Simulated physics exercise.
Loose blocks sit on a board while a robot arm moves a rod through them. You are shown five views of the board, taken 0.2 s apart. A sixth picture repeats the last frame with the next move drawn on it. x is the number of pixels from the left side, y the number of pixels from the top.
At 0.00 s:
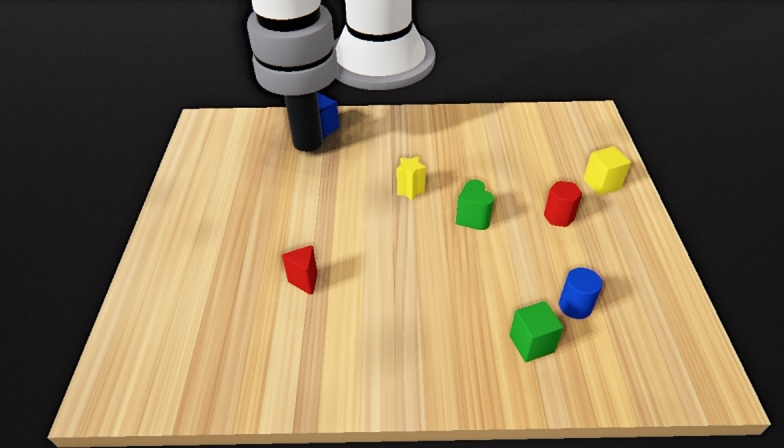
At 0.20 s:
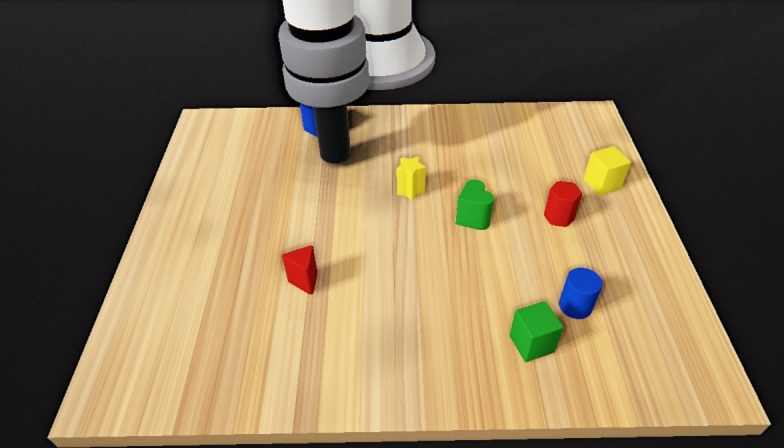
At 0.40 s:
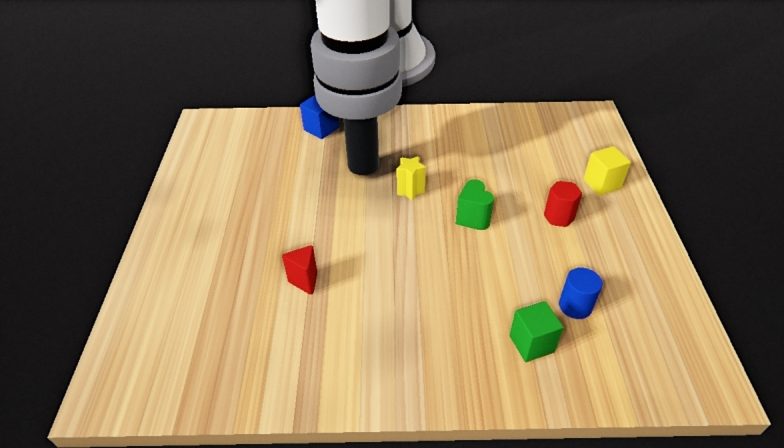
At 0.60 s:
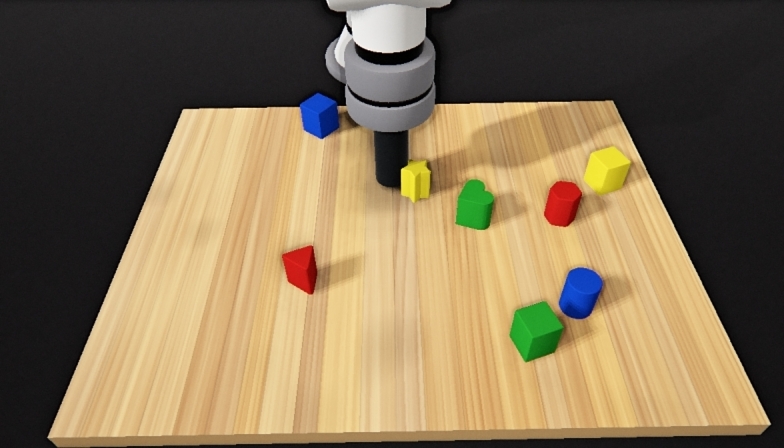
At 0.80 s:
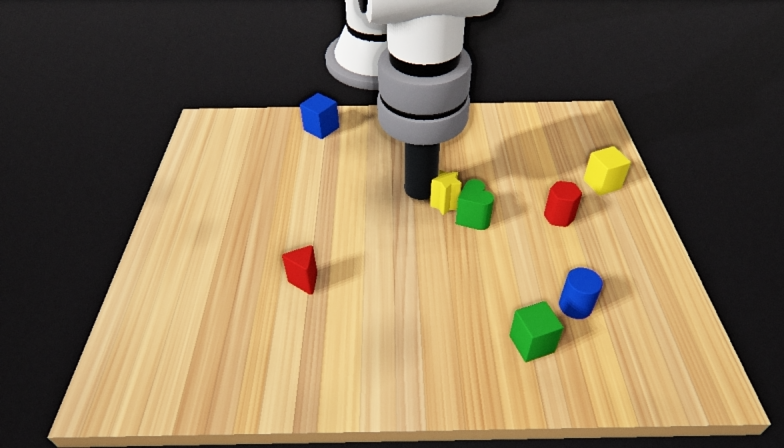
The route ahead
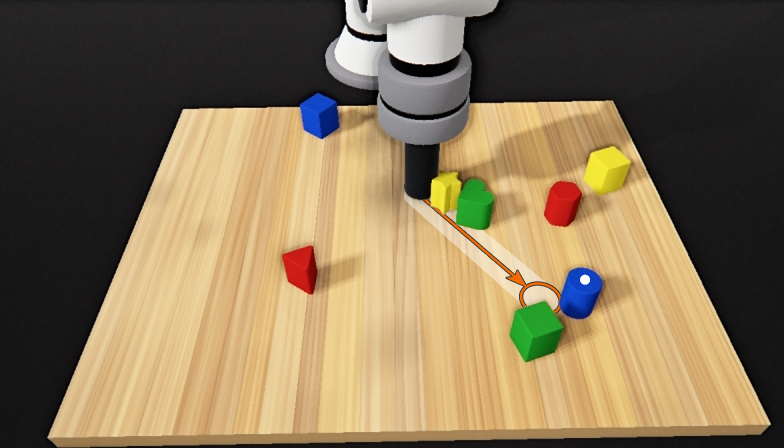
A light wooden board against a black background is seen from above at an angle by a still camera. On it lie a blue block at the back, a red block left of centre, a yellow star and green heart-shaped block near the middle, and red, yellow, blue and green blocks to the right. A robot arm's black rod slides rightward and slightly forward, pushing the yellow star up beside the green heart-shaped block.
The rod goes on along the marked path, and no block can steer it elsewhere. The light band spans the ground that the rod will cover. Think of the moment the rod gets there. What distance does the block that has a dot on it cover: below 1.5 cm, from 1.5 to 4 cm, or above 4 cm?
The answer is under 1.5 cm.
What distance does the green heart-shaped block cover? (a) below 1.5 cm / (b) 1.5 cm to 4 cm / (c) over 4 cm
It's c.
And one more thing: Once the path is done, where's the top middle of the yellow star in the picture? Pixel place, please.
The middle of its top is at (507, 210).
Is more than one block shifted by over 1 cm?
Yes
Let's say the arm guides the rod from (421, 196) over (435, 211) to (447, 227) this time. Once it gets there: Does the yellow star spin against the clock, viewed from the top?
Final answer: Yes.
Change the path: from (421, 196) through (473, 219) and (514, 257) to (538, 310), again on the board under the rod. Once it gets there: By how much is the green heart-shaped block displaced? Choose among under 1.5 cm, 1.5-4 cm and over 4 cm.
Overall it shifts more than 4 cm.
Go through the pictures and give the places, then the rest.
The first picture shows tip of the rod at (308, 143), middles of tops, yellow star at (411, 164), green heart-shaped block at (476, 192), blue round block at (585, 280).
The second picture shows rod at (336, 154), nothing pushed.
The third picture shows rod at (364, 165), nothing pushed.
The fourth picture shows rod at (392, 177), yellow star at (416, 167).
The fifth picture shows rod at (421, 189), yellow star at (447, 178), green heart-shaped block at (476, 192), blue round block at (585, 280).
The line goes in a line from (421, 196) to (541, 299); the dot is on the blue round block.
The first path, step by step. One third of the way, rod at (458, 220); yellow star at (489, 197), turned 40° anticlockwise; green heart-shaped block at (515, 206).
Two thirds of the way, rod at (498, 254); yellow star at (507, 210), turned 85° anticlockwise; green heart-shaped block at (537, 208), turned 30° anticlockwise.
At the end, rod at (543, 292); yellow star at (507, 210), turned 85° anticlockwise; green heart-shaped block at (537, 208), turned 30° anticlockwise; blue round block unmoved.
